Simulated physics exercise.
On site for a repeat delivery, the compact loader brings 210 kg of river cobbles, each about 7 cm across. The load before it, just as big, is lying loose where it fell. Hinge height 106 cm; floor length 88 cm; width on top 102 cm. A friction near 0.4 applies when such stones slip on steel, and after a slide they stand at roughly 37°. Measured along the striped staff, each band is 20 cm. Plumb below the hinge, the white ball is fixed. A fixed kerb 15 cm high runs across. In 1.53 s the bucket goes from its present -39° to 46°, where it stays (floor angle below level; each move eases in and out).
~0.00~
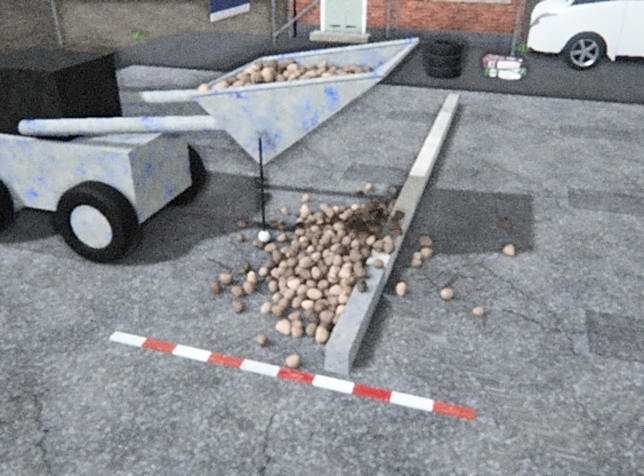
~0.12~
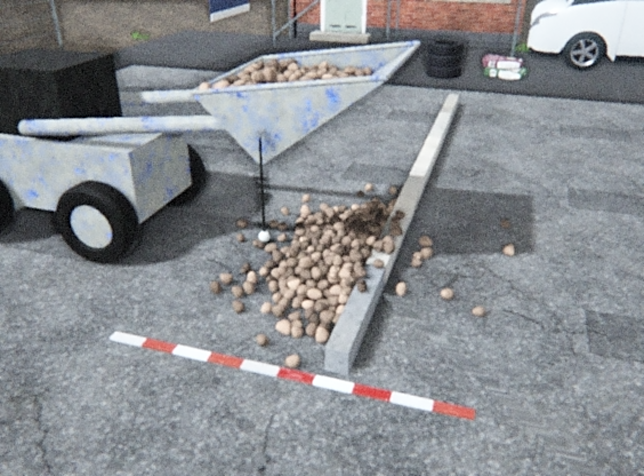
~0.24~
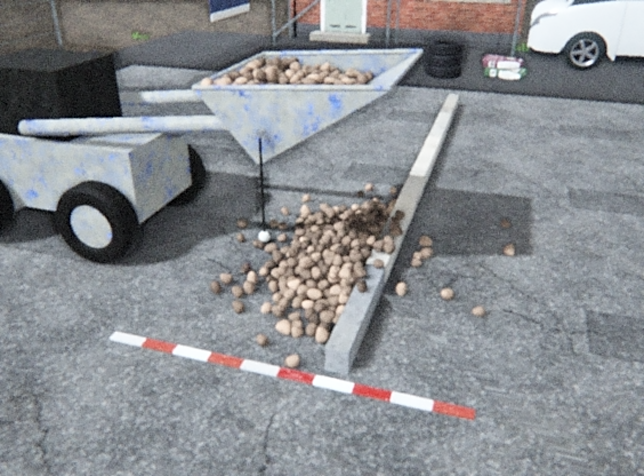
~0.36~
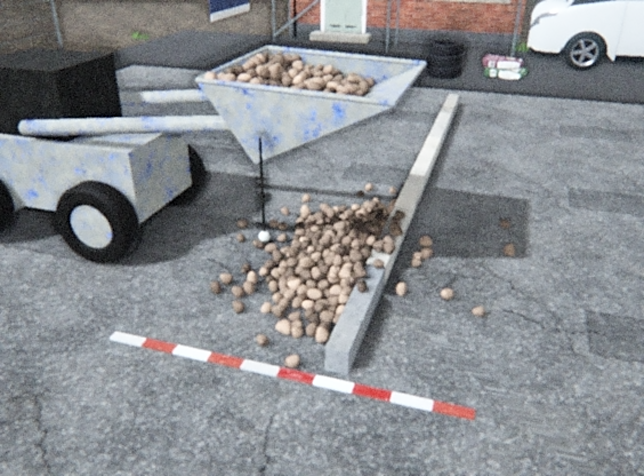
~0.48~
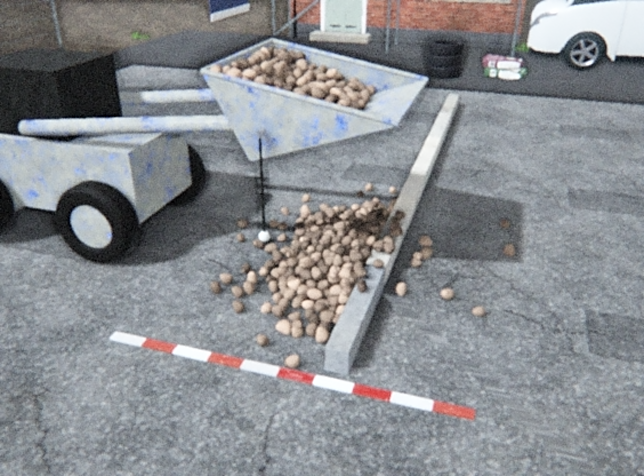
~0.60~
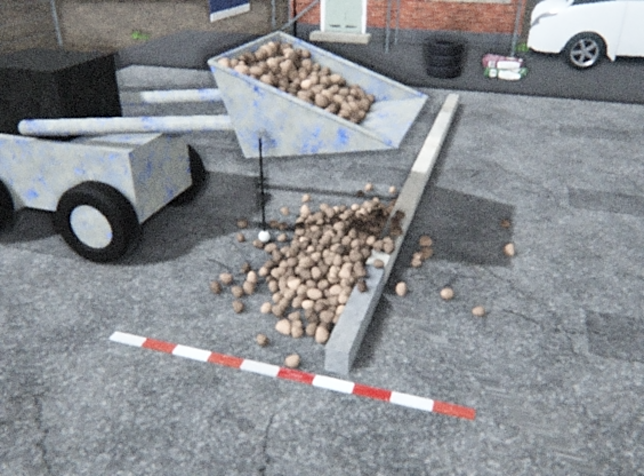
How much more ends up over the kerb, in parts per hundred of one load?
Close to 80 parts in a hundred.
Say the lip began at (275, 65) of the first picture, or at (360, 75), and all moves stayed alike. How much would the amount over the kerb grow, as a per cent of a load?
0 % and 50 %.
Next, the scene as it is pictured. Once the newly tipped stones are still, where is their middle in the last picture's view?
Around (429, 274).
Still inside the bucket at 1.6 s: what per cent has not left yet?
Some 25 %, roughly, is held.
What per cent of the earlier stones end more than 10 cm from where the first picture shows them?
I'd put it at about 5 per cent.
After 1.1 s the floor is at 33°; in per cent of one load, 100 in the bucket, 98 on this side of the kerb, 2 over the kerb; the foremost stones are at (454, 260).
After 1.6 s the floor is at 46°; in per cent of one load, 23 in the bucket, 135 on this side of the kerb, 41 over the kerb; the foremost stones are at (476, 267).
After 2.0 s the floor is at 46°; in per cent of one load, 0 in the bucket, 125 on this side of the kerb, 75 over the kerb; the foremost stones are at (557, 288).
After 4.4 s the floor is at 46°; in per cent of one load, 0 in the bucket, 118 on this side of the kerb, 82 over the kerb; the foremost stones are past the picture's edge. Net gain over the kerb, 80.
